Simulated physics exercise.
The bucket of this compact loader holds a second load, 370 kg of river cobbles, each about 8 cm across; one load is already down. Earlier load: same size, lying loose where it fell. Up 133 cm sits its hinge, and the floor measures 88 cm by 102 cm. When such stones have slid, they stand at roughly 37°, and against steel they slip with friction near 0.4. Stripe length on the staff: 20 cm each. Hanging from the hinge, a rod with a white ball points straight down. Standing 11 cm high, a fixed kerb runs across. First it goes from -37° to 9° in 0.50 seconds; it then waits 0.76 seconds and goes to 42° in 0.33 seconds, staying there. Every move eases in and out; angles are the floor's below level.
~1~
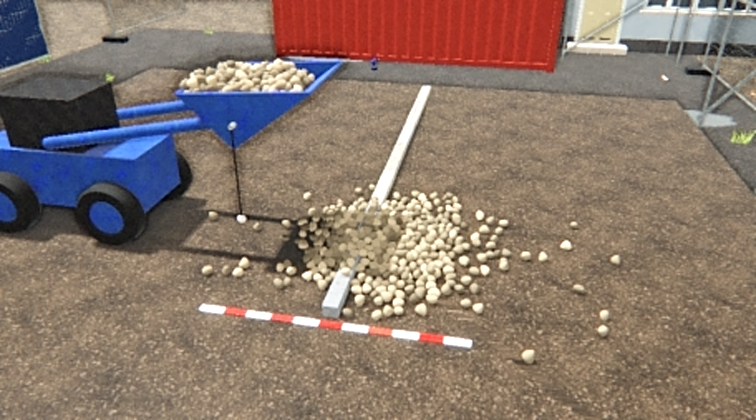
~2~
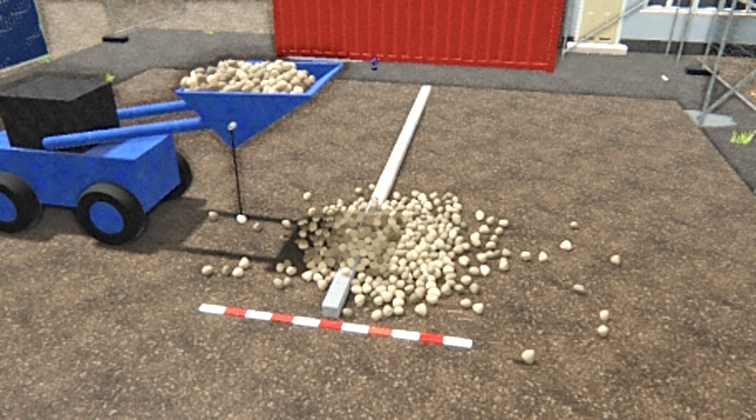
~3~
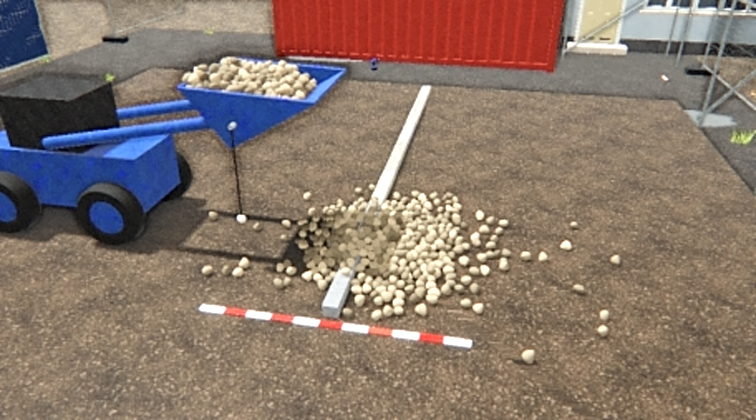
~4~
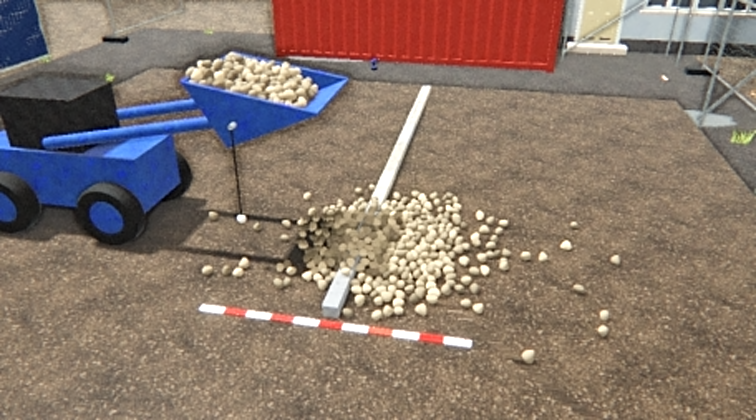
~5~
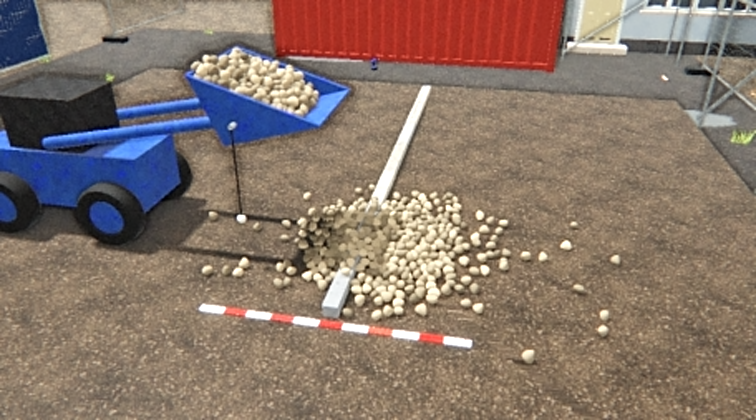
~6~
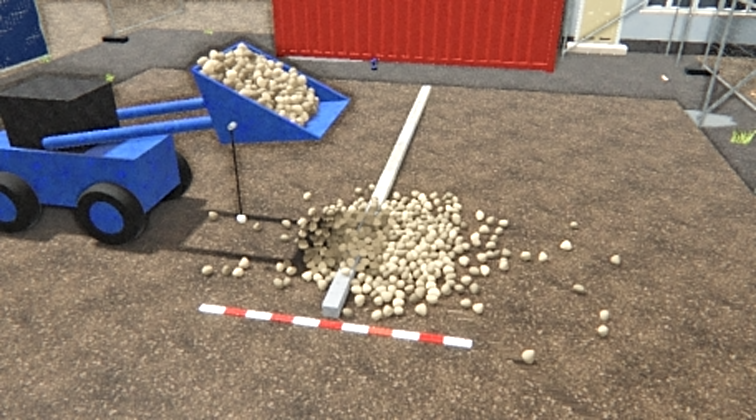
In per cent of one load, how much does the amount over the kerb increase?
About 31 per cent.
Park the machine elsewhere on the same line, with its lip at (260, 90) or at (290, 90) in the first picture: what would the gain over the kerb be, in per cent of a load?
About 0 per cent from the first spot and 10 per cent from the second.
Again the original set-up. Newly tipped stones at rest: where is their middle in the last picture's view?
In the last view, about pixel (348, 229).
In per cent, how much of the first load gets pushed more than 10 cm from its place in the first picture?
About 5 %.
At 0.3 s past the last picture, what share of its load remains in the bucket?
About 100 percent is still in there.
Then, 0.1 s after the last picture the floor is at 4°; in per cent of one load, 100 in the bucket, 30 on this side of the kerb, 71 over the kerb; the foremost stones are at (575, 269).
Then, 0.3 s after the last picture the floor is at 9°; in per cent of one load, 100 in the bucket, 30 on this side of the kerb, 71 over the kerb; the foremost stones are at (575, 269).
Then, 1.7 s after the last picture the floor is at 42°; in per cent of one load, 11 in the bucket, 99 on this side of the kerb, 91 over the kerb; the foremost stones are at (575, 269).
Then, 4.3 s after the last picture the floor is at 42°; in per cent of one load, 0 in the bucket, 99 on this side of the kerb, 102 over the kerb; the foremost stones are at (585, 276). Net gain over the kerb, 31.
